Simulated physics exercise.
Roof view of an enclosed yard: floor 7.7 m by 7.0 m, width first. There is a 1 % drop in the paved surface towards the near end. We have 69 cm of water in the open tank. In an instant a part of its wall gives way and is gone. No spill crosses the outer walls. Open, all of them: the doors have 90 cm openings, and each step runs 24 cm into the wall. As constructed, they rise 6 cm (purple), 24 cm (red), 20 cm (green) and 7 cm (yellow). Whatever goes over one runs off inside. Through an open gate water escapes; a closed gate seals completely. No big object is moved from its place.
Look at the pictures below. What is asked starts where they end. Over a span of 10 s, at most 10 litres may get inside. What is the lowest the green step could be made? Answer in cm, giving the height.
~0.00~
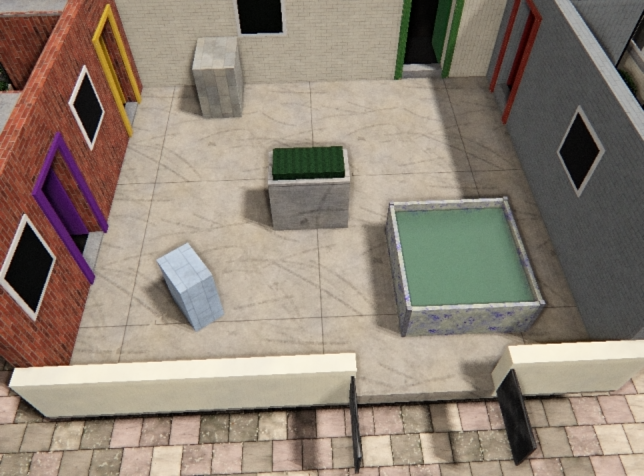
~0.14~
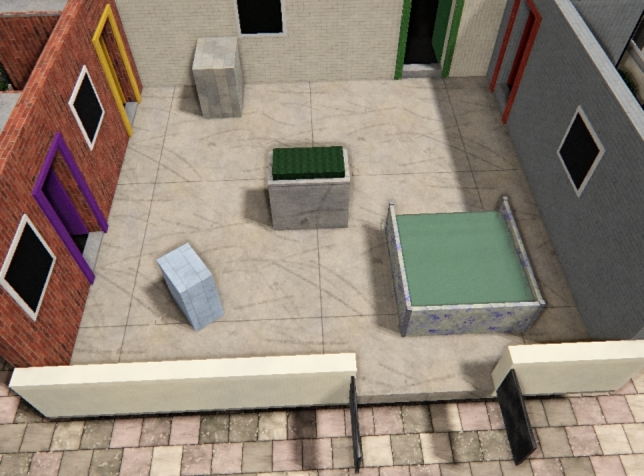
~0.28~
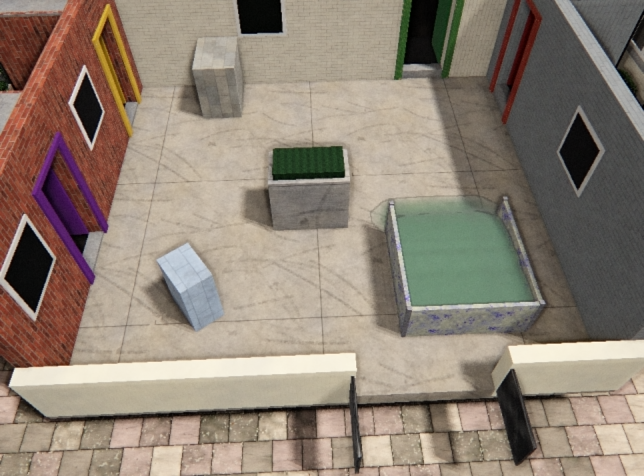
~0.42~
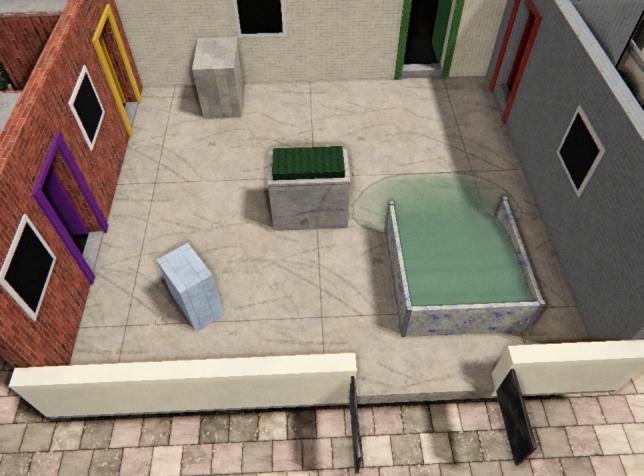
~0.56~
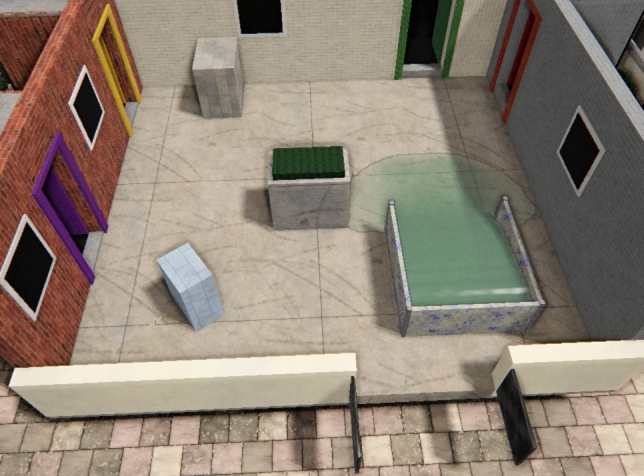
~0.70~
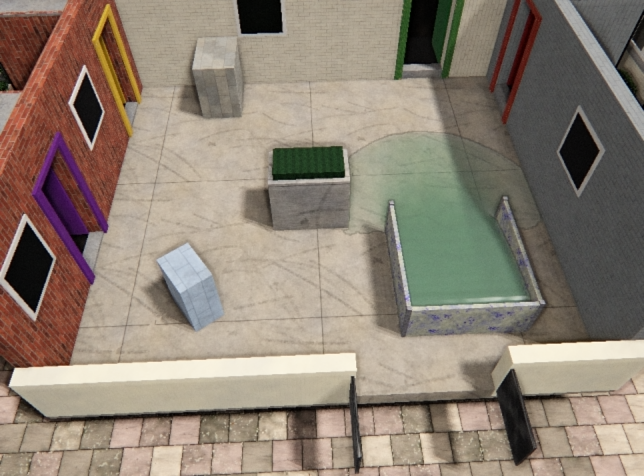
Around 23 cm high.
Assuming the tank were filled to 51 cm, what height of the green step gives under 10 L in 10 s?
You'd need a step of close to 16 cm.
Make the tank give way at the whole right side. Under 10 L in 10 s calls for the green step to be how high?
About 14.0 centimetres.
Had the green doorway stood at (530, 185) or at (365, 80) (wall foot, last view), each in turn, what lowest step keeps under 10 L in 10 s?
8.5 and 20 cm.
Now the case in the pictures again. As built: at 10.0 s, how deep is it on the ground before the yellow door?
2.5 cm.
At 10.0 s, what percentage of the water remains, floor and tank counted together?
Share still there: Approx. 98 percent.
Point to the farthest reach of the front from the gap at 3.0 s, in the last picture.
The tip of the flood lies near (249, 87).
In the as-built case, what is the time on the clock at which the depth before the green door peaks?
Near 2.0 s.
After 1.4 s water covers 30 % of the floor, deepest (28 cm) near (425, 227); 23 cm at the green door, 0 litres in over its 20 cm step.
After 3.0 s water covers 40 % of the floor, deepest (33 cm) near (249, 87); 27 cm at the green door, 22 litres in over its 20 cm step.
After 10.0 s water covers 90 % of the floor, deepest (14 cm) near (63, 393); 2 cm at the green door, 33 litres in over its 20 cm step.
At the green door as built, the water arrived by 1.3 s and peaked near 27 cm at 2.0 s.
With a step of 18.5 cm, 48 litres would have come in within the 10 s; with 25.5 cm, 3 litres. So under 10 litres takes about 23 cm.
